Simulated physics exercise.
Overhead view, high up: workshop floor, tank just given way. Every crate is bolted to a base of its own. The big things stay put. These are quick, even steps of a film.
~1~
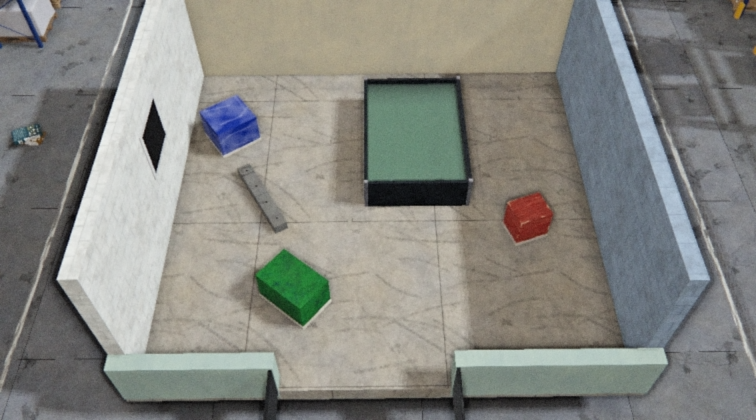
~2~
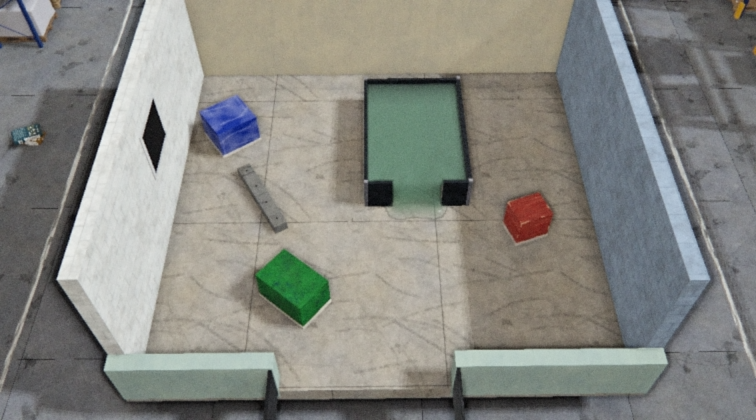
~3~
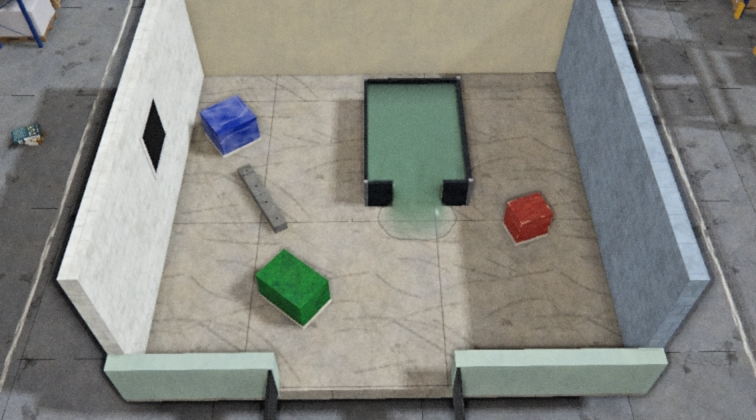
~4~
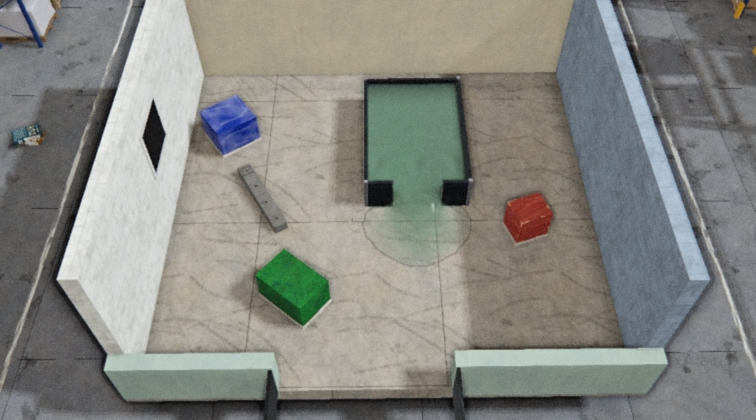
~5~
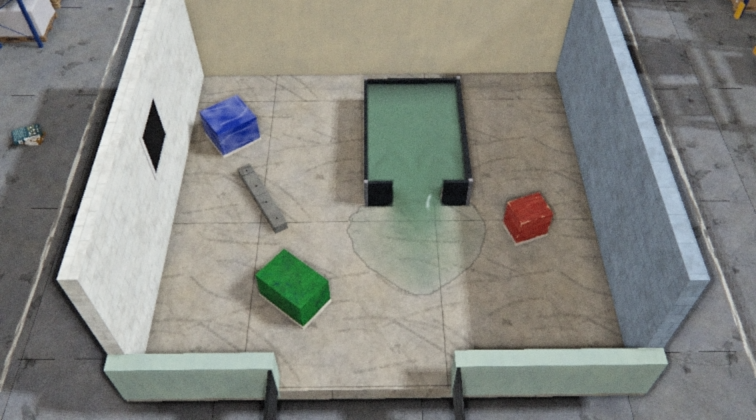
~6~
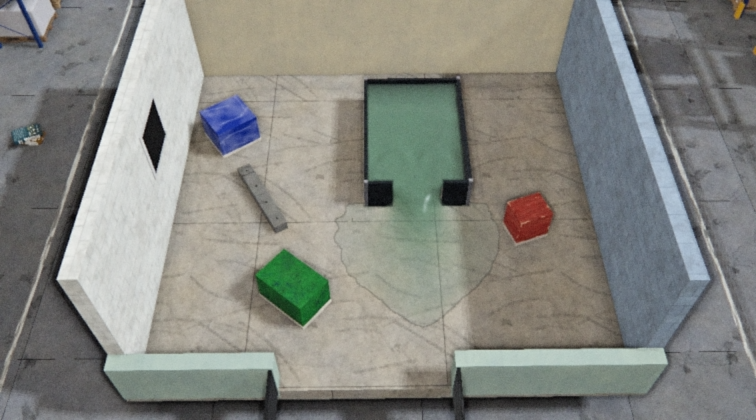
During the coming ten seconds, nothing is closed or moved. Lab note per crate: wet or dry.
Result - blue crate: Dry; red crate: Wet; green crate: Wet.
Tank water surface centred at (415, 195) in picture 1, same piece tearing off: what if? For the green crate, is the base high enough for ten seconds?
Looking at green: It is never reached.
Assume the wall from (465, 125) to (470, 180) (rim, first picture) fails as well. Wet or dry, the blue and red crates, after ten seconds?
My reading: Blue gets drenched, red gets drenched.
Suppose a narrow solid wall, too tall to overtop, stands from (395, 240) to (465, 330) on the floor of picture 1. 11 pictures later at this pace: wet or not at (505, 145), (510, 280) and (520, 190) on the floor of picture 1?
Outcome by spot, in order - unwatered, watered, unwatered.
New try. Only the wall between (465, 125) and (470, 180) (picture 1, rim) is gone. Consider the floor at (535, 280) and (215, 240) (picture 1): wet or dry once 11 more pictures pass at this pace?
Inundated, then untouched.
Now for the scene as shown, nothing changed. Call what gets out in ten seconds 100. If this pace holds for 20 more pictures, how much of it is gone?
I'd estimate some 40 per cent.
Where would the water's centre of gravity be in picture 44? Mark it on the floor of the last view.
Estimate: (435, 212).
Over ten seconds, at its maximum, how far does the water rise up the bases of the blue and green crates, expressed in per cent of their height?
In turn 30 and 200 per cent.
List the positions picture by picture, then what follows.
In the first picture, still water in the water tank at (415, 130).
In the second picture, water pours out at (417, 197) and has run to (390, 209).
In the third picture, water pours out at (417, 198) and has run to (398, 234).
In the fourth picture, the front is at (406, 261), out from the gap at (417, 198).
In the fifth picture, the front is at (430, 289), out from the gap at (417, 197).
In the sixth picture, the front is at (417, 319), out from the gap at (417, 197).
A moment on, water covers 25 % of the floor; the blue crate not reached, the red crate water round its plinth, the green crate water round its plinth.
Next, water covers 30 % of the floor; the blue crate not reached, the red crate water round its plinth, the green crate water round its plinth.
Then, water covers 35 % of the floor; the blue crate not reached, the red crate water round its plinth, the green crate water round its plinth.
Later, water covers 45 % of the floor; the blue crate not reached, the red crate water round its plinth, the green crate water round its plinth.
In the end, water covers 60 % of the floor; the blue crate stayed above the water, the red crate was topped, the green crate was topped.
